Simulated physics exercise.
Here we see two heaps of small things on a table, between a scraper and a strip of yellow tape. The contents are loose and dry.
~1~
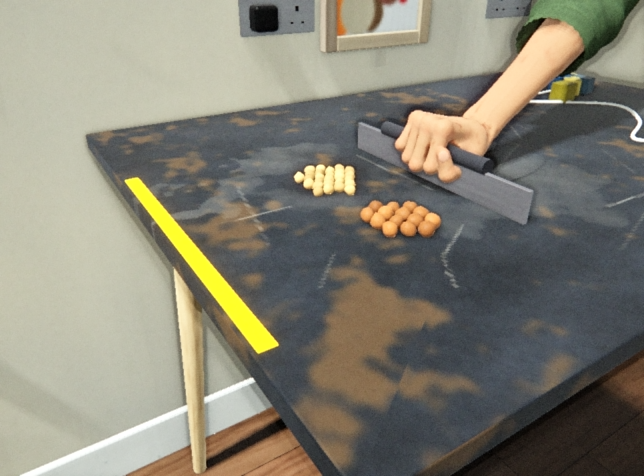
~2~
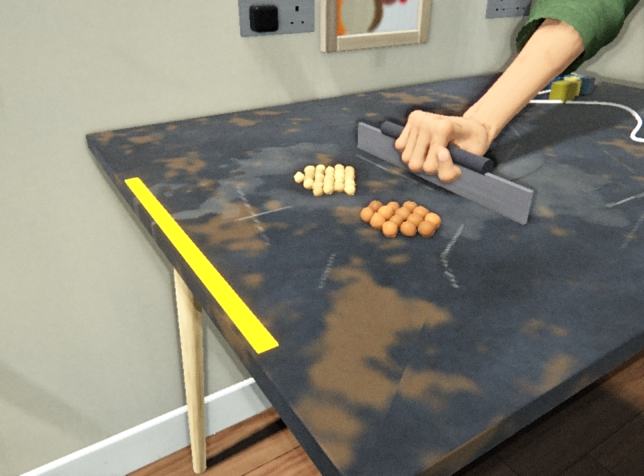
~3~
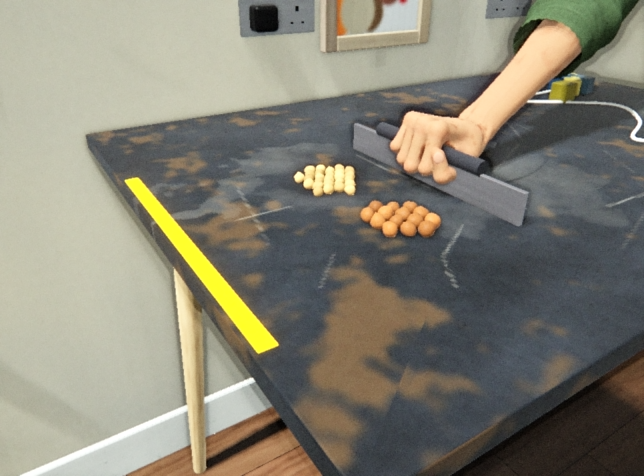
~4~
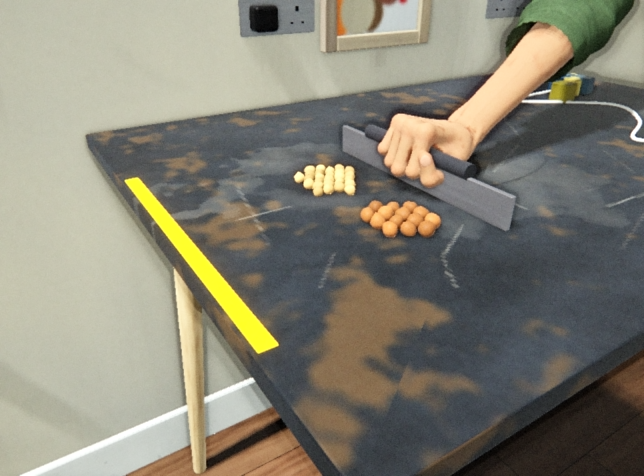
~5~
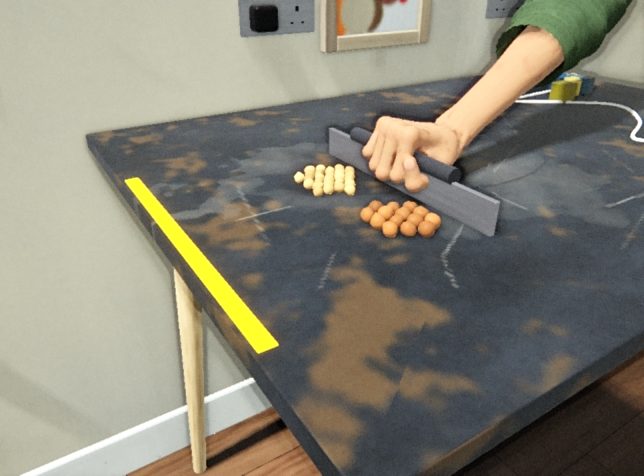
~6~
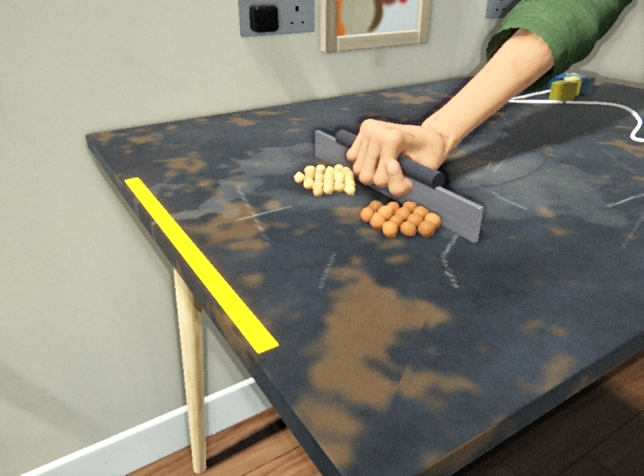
Hand holding a scraper on a dark table, resting briefly, then sliding it left up close to two small heaps.
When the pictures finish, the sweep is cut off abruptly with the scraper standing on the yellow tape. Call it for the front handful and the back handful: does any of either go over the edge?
Front handful: Yes, some goes over. Back handful: Yes, some goes over.
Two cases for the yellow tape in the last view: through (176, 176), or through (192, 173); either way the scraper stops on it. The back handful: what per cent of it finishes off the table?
With the first line around 10 per cent ends off the table; with the second, 0 per cent.
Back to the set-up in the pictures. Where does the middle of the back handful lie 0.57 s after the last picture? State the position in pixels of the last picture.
I'd put the centre somewhere around (247, 196).
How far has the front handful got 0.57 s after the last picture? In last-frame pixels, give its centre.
Estimated centre: (315, 245).
Then, 0.57 s after the last picture, scraper still moving, near (286, 185); front handful all on the table, its front near (299, 254); back handful all on the table, its front near (216, 197).
Then, 1.17 s after the last picture, scraper stopped at the yellow tape; front handful all over the edge; back handful all over the edge.
At rest, scraper stopped at the yellow tape; front handful all over the edge; back handful all over the edge.
